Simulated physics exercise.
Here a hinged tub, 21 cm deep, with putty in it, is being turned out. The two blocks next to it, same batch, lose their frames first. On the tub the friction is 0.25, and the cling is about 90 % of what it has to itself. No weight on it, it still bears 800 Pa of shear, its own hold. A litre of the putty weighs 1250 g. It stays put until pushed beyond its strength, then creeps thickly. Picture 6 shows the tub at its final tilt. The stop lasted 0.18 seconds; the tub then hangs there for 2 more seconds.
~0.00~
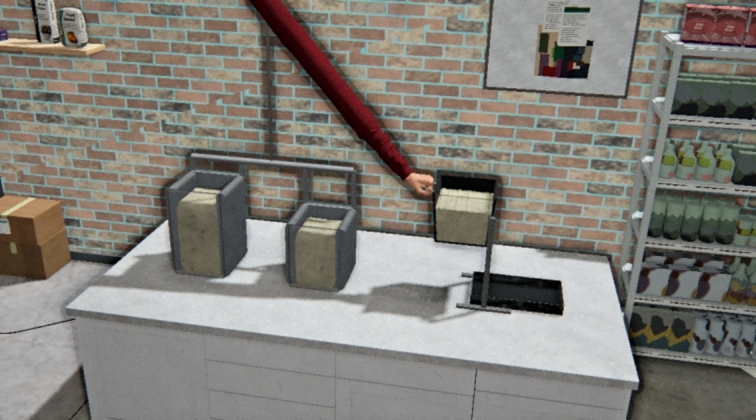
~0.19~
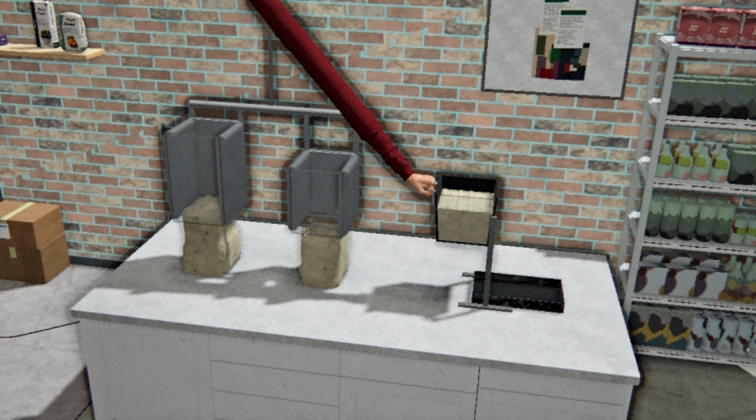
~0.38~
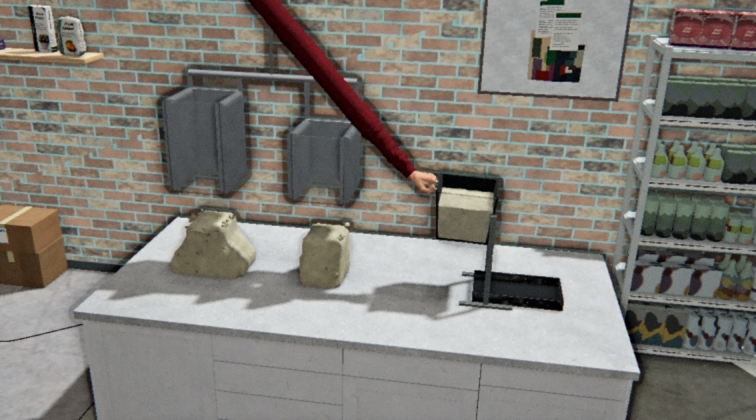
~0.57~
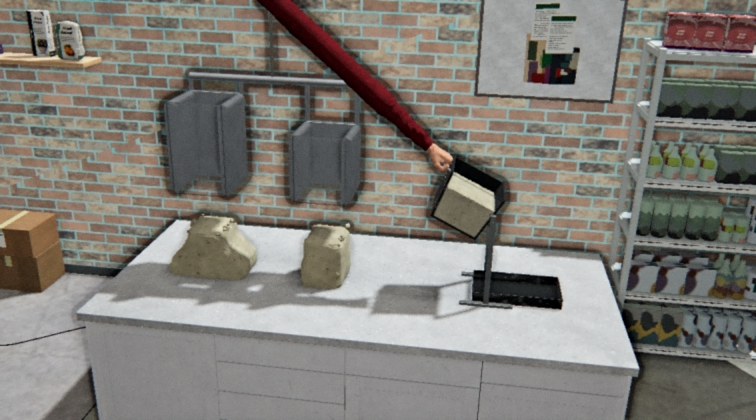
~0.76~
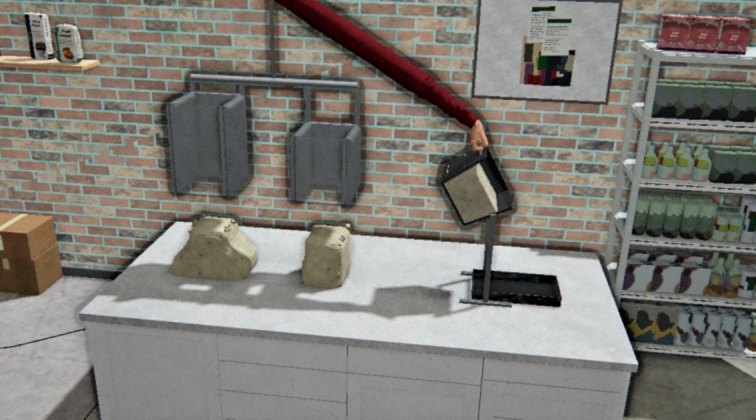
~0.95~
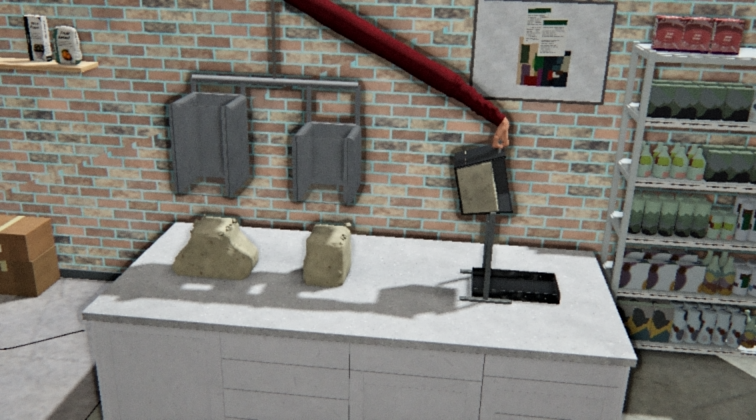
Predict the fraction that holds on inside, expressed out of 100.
Around 100 out of 100.
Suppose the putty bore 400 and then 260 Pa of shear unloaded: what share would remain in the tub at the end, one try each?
85 %, then 60 %.
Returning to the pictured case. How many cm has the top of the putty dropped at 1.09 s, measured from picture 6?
I reckon it's close to 0 cm.
By 1.09 s, the tub is at 78 degrees and holds 100 %.
By 1.26 s, the tub is at 78 degrees and holds 100 %.
By 1.43 s, the tub is at 78 degrees and holds 100 %.
By 1.60 s, the tub is at 78 degrees and holds 100 %.
By 2.95 s, at the end, the tub is at 78 degrees and holds 100 %.
